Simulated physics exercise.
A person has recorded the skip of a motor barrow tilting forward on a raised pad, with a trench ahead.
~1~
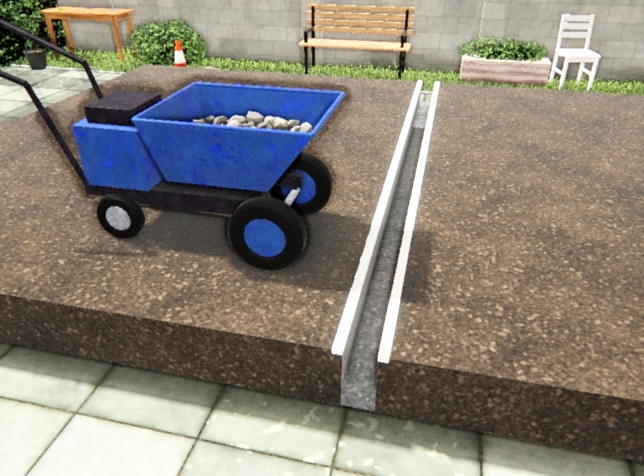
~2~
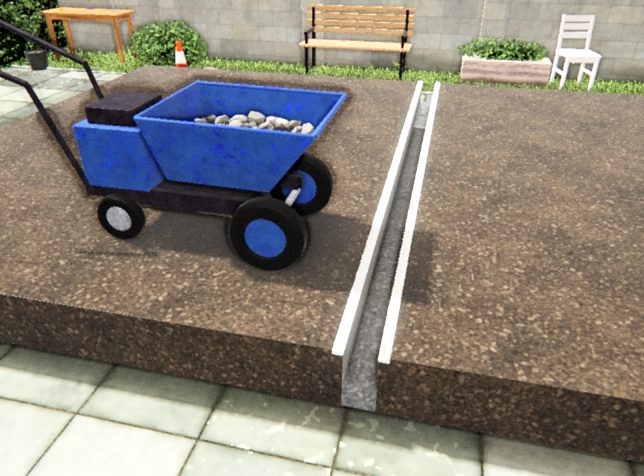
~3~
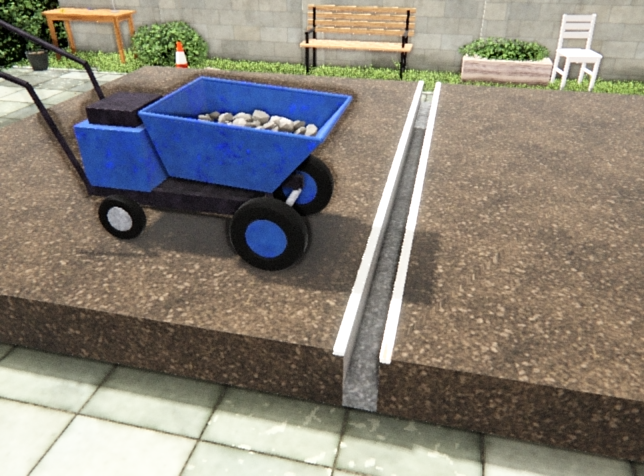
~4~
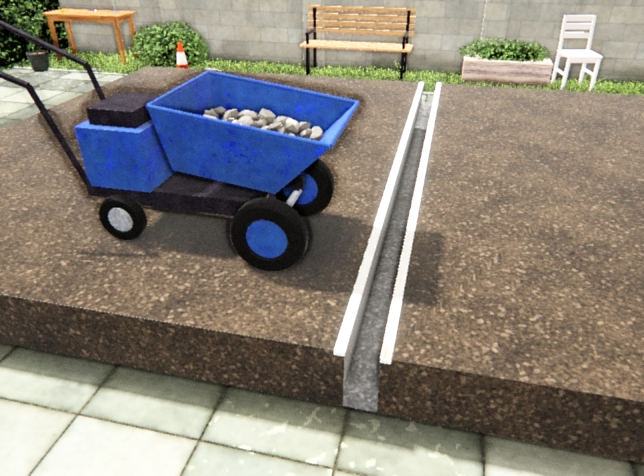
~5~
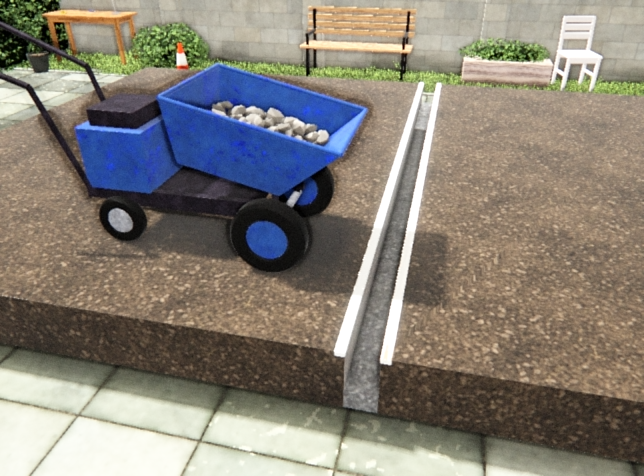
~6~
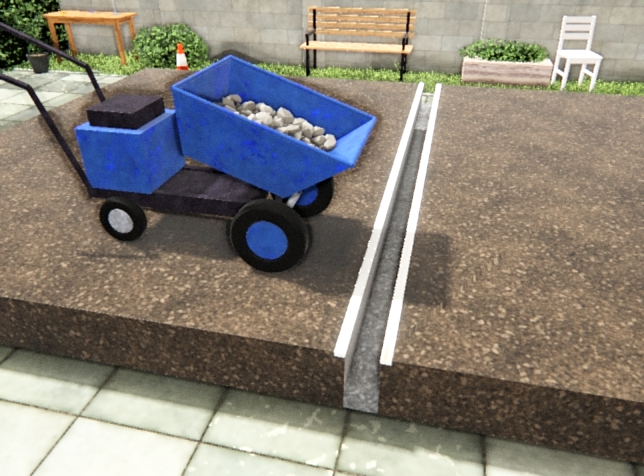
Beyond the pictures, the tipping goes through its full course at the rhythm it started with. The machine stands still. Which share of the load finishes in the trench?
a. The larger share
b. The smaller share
b.
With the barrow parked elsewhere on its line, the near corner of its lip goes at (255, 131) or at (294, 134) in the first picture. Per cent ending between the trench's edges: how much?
Okay, so the first one ends at 40 % and the second at 60 %.
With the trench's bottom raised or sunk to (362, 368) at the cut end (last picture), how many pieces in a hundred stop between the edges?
I'd say roughly 10 in a hundred.
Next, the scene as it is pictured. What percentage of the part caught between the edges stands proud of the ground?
Roughly 10 percent.
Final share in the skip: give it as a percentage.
Result: Close to 45 per cent.
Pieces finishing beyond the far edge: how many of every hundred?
I'd estimate about 45 per cent of the load.
Shortly afterwards, skip tipped steeply; the whole lot in the skip.
Next, skip tipped right over; the bulk in the skip; only a few in or heaped over the trench; a little beyond it.
Some moments later, skip tipped right over; near half in the skip; a little in or heaped over the trench; near half beyond it.
In the end, skip tipped right over; near half in the skip; a little in or heaped over the trench; near half beyond it.
